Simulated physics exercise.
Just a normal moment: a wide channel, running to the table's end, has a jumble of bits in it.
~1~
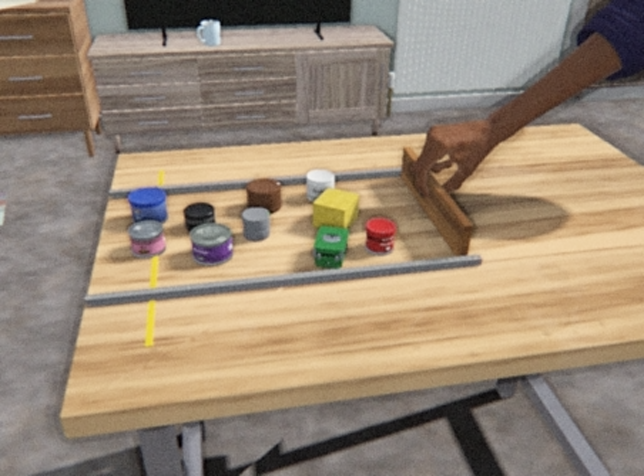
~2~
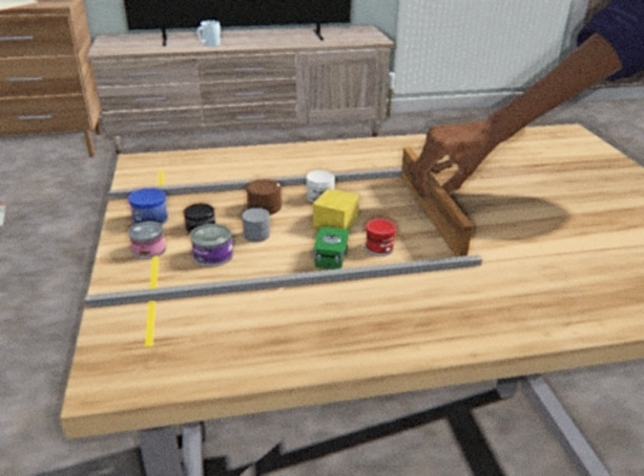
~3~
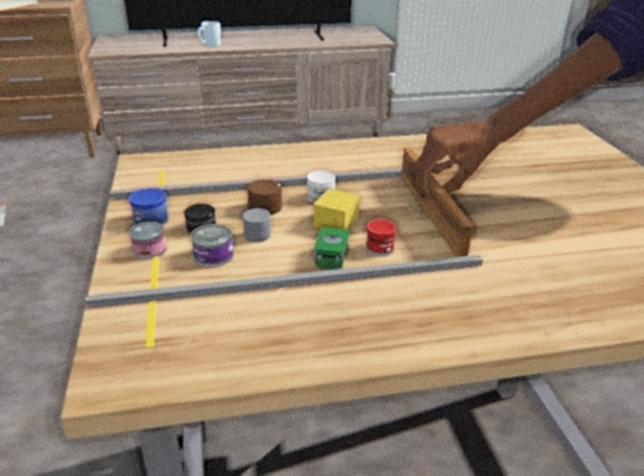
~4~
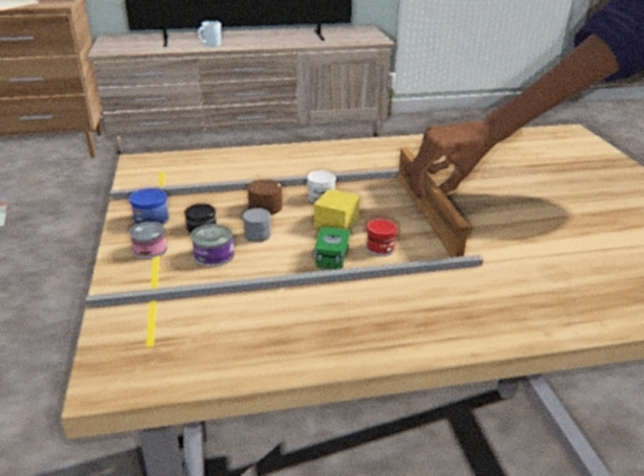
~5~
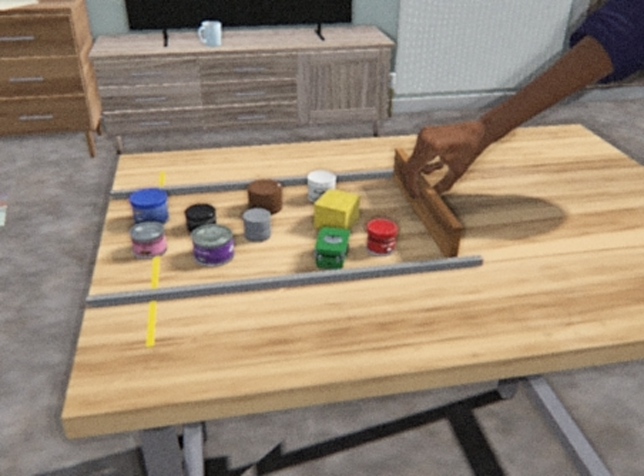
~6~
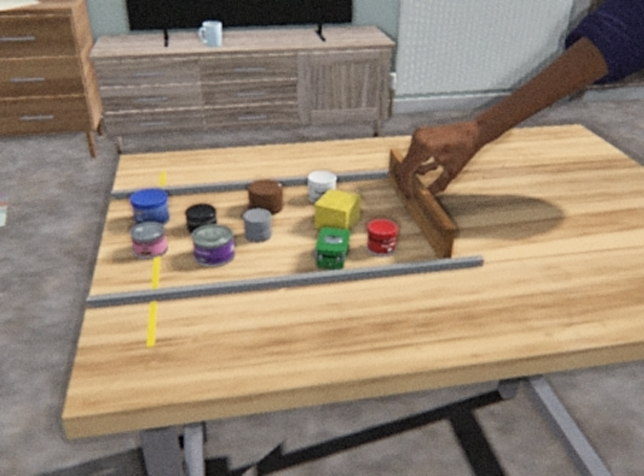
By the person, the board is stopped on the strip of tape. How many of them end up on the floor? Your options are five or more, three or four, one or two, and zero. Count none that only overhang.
My pick is one or two.
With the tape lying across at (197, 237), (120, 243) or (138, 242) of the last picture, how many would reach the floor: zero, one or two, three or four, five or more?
So, for the three spots in the order asked, I'd go with zero, five or more and more than four.
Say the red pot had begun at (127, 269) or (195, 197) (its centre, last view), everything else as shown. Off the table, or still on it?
First: Safe; second: Safe.
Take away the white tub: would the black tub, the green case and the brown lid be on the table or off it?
Black tub - safe, green case - safe, brown lid - safe.
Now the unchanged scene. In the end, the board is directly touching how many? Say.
It touches 5.
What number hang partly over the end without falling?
Looks like 4 of them.
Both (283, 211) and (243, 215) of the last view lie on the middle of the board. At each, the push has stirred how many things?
So 6, and at the other place 8.
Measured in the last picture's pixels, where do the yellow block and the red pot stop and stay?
The yellow block comes to rest close to (138, 235), while the red pot rests close to (139, 258).
Soon after, none off yet; blue pot at rest near (150, 208); pink tin at rest near (149, 241); black tub at rest near (201, 219).
After that, none off yet; blue pot at rest near (150, 208); pink tin at rest near (149, 241); black tub displaced a little near (187, 221).
In the end, the number that fall off is one or two; gone, pink tin.
